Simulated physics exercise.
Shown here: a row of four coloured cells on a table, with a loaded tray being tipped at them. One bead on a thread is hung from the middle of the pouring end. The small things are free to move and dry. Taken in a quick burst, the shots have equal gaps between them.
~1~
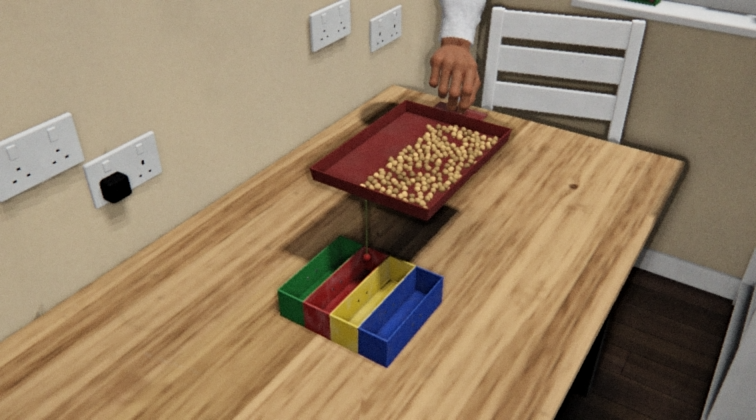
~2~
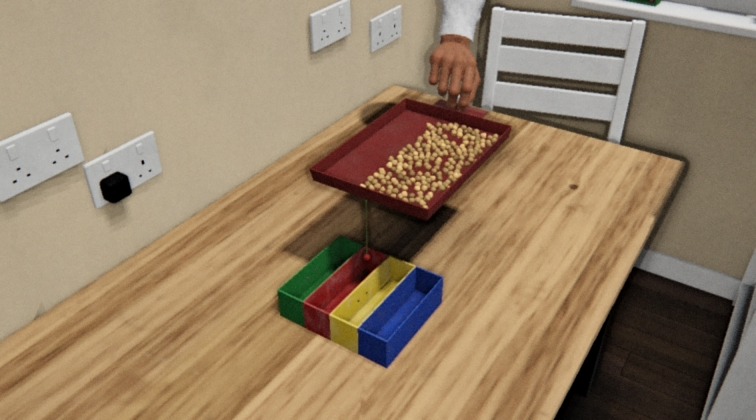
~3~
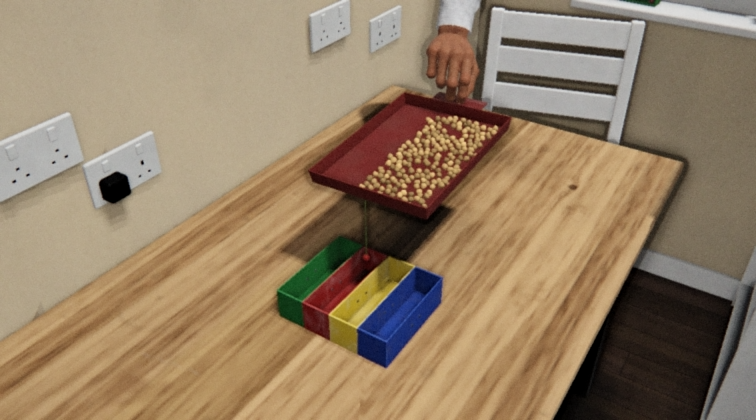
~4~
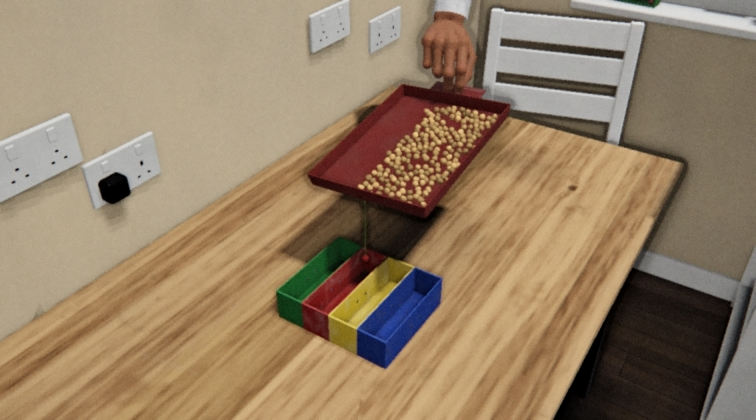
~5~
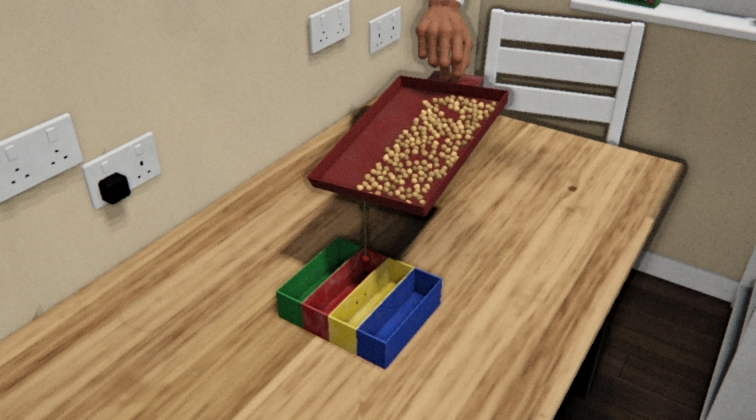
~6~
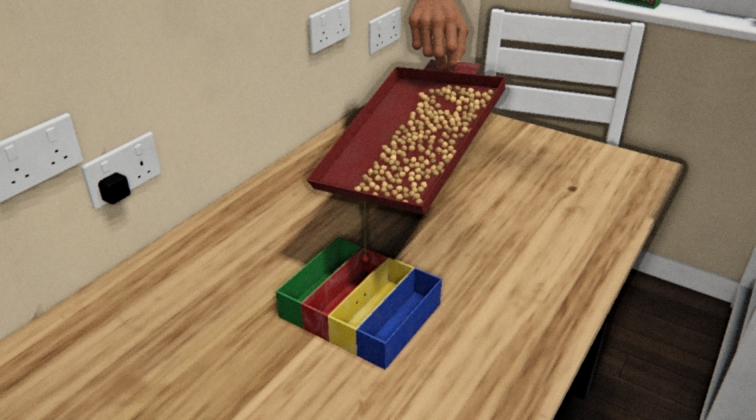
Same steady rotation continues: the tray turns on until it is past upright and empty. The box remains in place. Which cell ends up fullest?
The green cell.
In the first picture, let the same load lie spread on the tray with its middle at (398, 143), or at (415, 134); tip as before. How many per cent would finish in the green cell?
About 30 and 40 per cent.
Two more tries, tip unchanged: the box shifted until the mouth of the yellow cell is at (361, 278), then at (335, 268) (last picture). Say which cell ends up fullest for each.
You'd see the cell in green win the first time and that red cell win the second.
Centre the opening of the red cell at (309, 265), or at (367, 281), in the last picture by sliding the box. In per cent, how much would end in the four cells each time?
You'd get 100 per cent first and 30 per cent second.
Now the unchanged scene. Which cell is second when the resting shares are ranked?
The red cell.
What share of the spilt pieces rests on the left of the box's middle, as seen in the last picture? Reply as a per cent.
100 %, near enough.
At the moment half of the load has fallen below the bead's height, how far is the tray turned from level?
It has tipped about 115 degrees.
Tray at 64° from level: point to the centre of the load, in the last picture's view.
Somewhere around pixel (341, 181) in the last picture.
Soon after the last picture, tray tipped steeply; nearly all on the tray; a small part falling or outside the box.
A little later, tray tipped past a quarter turn; about two thirds on the tray; a small part in the green cell; about a quarter falling or outside the box.
Later still, tray tipped past a quarter turn; about a third in the green cell; about a quarter in the red cell; a stray few in the blue cell; a stray few in the yellow cell; about half falling or outside the box.
At rest, tray tipped past a quarter turn; about a third in the green cell; about a quarter in the red cell; a stray few in the blue cell; a stray few in the yellow cell; about half outside the box.
